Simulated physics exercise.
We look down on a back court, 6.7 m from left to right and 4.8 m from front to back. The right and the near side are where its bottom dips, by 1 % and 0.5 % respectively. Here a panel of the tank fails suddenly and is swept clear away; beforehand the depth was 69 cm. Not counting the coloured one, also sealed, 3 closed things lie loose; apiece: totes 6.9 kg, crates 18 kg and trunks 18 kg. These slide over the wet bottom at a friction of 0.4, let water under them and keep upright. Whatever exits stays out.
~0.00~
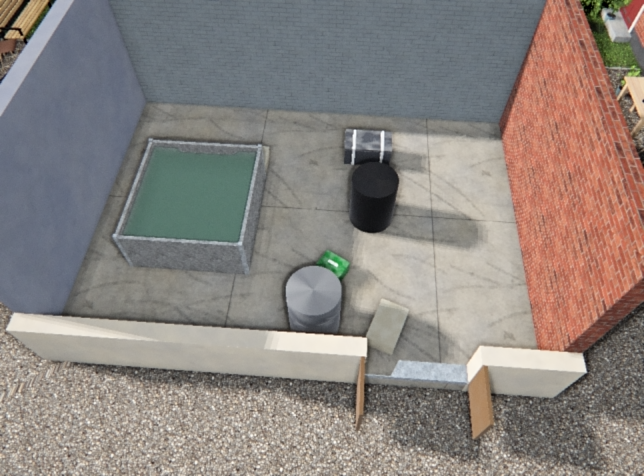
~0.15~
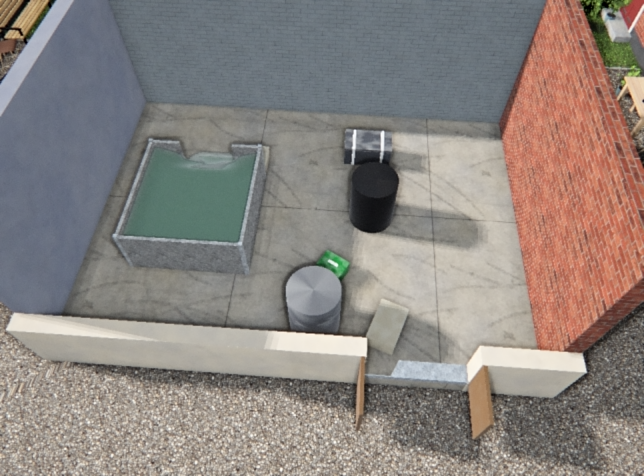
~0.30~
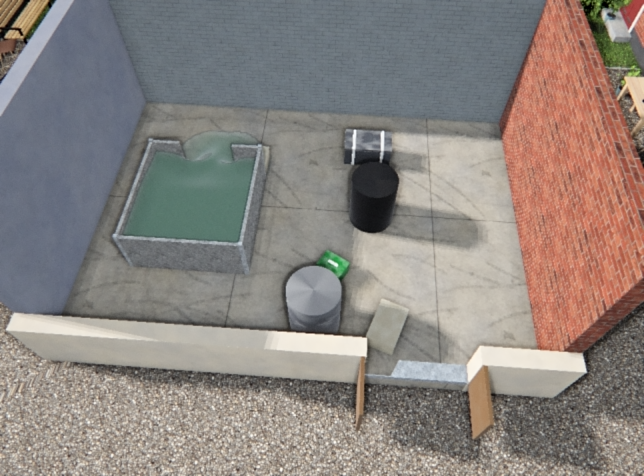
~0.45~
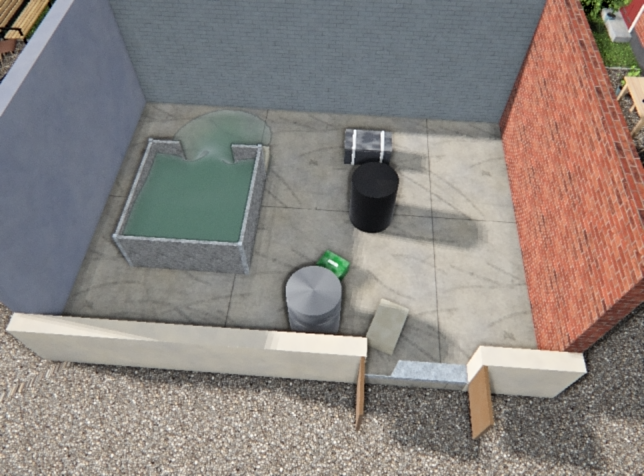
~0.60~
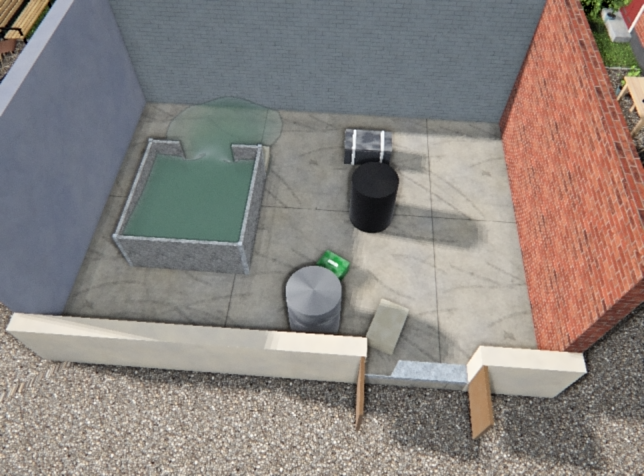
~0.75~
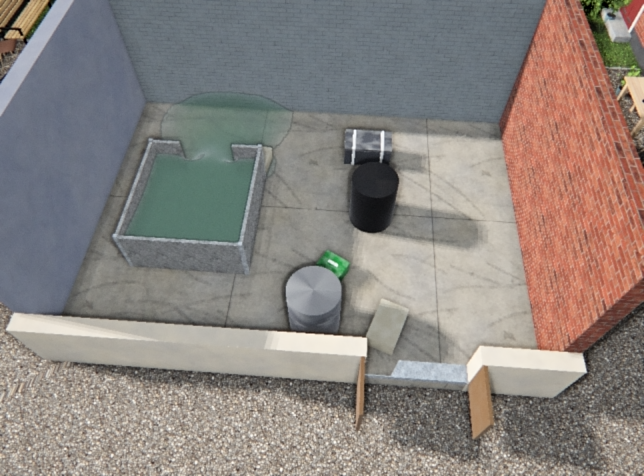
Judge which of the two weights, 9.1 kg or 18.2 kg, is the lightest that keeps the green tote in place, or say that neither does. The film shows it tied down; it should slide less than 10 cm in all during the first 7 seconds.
Answer: 18.2 kg.
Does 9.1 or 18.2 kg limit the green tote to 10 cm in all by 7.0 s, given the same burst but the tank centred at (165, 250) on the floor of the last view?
In that case the lighter mass suffices.
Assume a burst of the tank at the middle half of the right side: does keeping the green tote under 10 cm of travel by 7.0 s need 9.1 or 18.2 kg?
With that failure, no mass keeps it.
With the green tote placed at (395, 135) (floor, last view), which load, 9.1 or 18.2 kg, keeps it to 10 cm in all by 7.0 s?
Looks like the outcome is this: No option works.
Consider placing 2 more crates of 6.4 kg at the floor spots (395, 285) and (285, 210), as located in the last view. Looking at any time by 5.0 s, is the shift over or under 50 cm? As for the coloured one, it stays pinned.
Going through them in that order, the answers are not too far and not too far.
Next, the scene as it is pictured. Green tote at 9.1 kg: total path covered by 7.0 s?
Adding it all up, something like 40 cm.
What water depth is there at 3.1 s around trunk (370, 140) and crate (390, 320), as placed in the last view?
Some 3 cm at the first, some 0 cm at the second.
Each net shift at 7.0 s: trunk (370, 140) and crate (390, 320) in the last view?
140 cm and 0 cm.
After 1.4 s the green tote would be 0 cm from its start with 9.1 kg and 0 cm from its start with 18.2 kg; 0 cm of water round it then.
After 3.1 s the green tote would be 0 cm from its start with 9.1 kg and 0 cm from its start with 18.2 kg; 0 cm of water round it then.
After 4.9 s the green tote would be 0 cm from its start with 9.1 kg and 0 cm from its start with 18.2 kg; 1 cm of water round it then.
After 7.0 s the green tote would be 36 cm from its start with 9.1 kg and 0 cm from its start with 18.2 kg; 5 cm of water round it then.
